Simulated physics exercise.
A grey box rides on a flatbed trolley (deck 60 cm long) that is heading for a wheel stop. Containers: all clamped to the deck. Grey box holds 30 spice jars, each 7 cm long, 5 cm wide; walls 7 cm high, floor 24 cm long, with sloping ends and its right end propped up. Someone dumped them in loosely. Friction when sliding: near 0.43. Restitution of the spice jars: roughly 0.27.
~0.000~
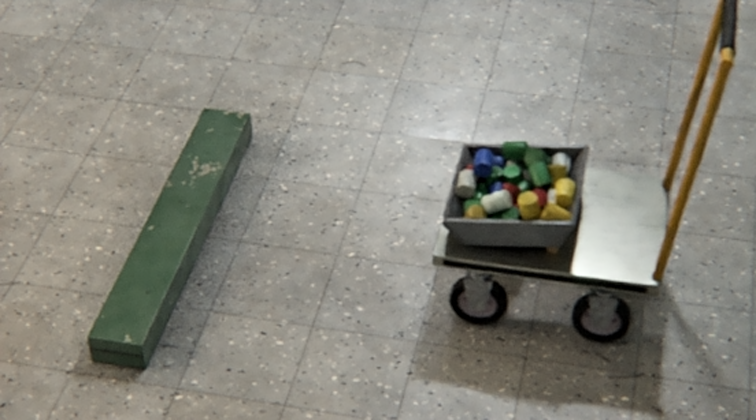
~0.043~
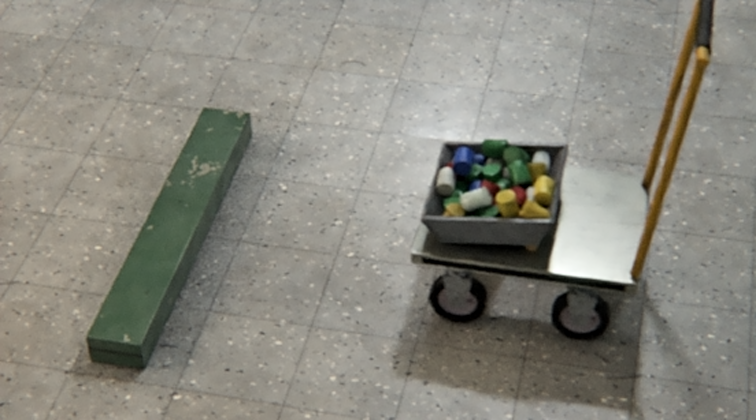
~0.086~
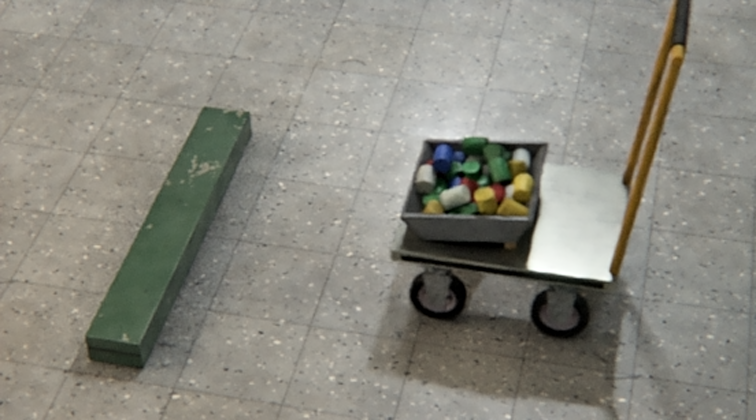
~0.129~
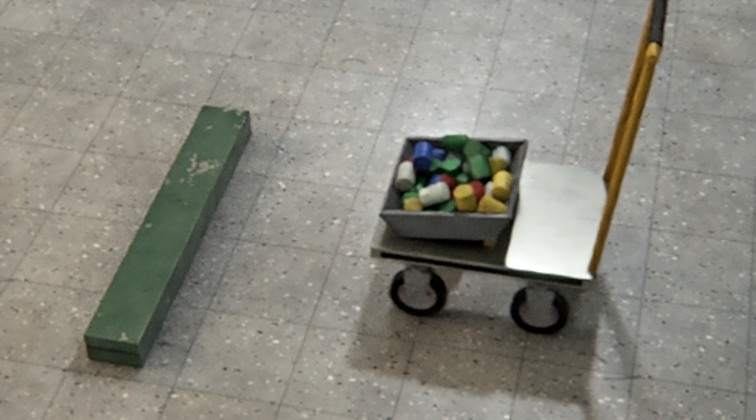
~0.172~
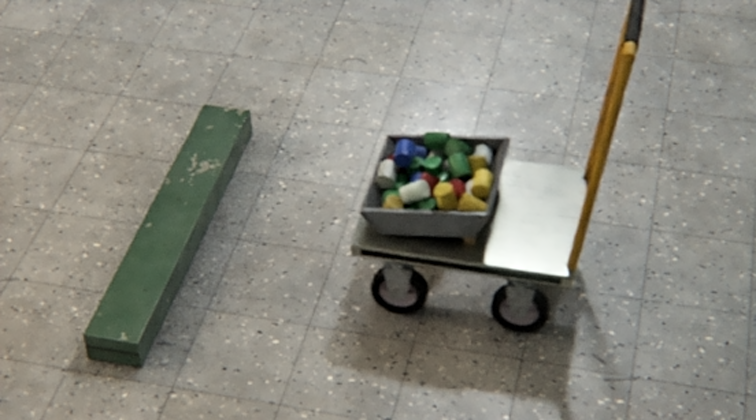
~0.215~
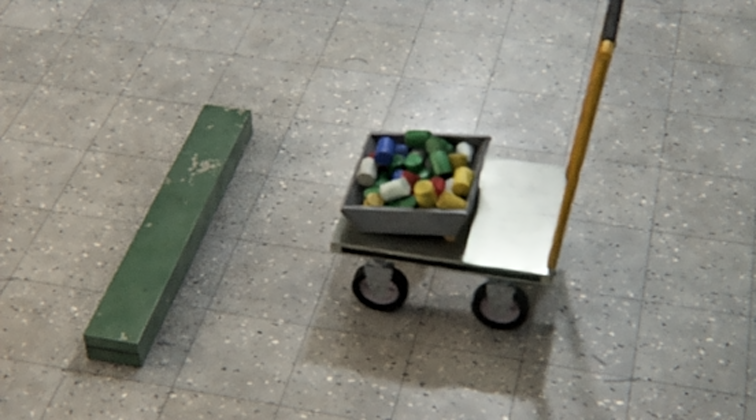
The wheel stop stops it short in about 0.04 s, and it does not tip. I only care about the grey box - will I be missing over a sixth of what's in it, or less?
It spills beneath one sixth of them.
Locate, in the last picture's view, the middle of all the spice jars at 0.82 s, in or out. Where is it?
Roughly at (225, 155).
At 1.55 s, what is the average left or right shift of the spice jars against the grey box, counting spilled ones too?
On average they sit around 6 cm further left.
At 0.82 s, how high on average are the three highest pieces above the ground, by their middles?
42 cm.
After 0.60 s, impact.
After 0.70 s, the grey box has all 30.
After 0.82 s, the grey box is down by 2 of 30.
After 1.05 s, the grey box is down by 2 of 30.
Final count (at 1.55 s), the grey box is down by 2 of 30. Asked share, 2 of 30, 7 per cent.
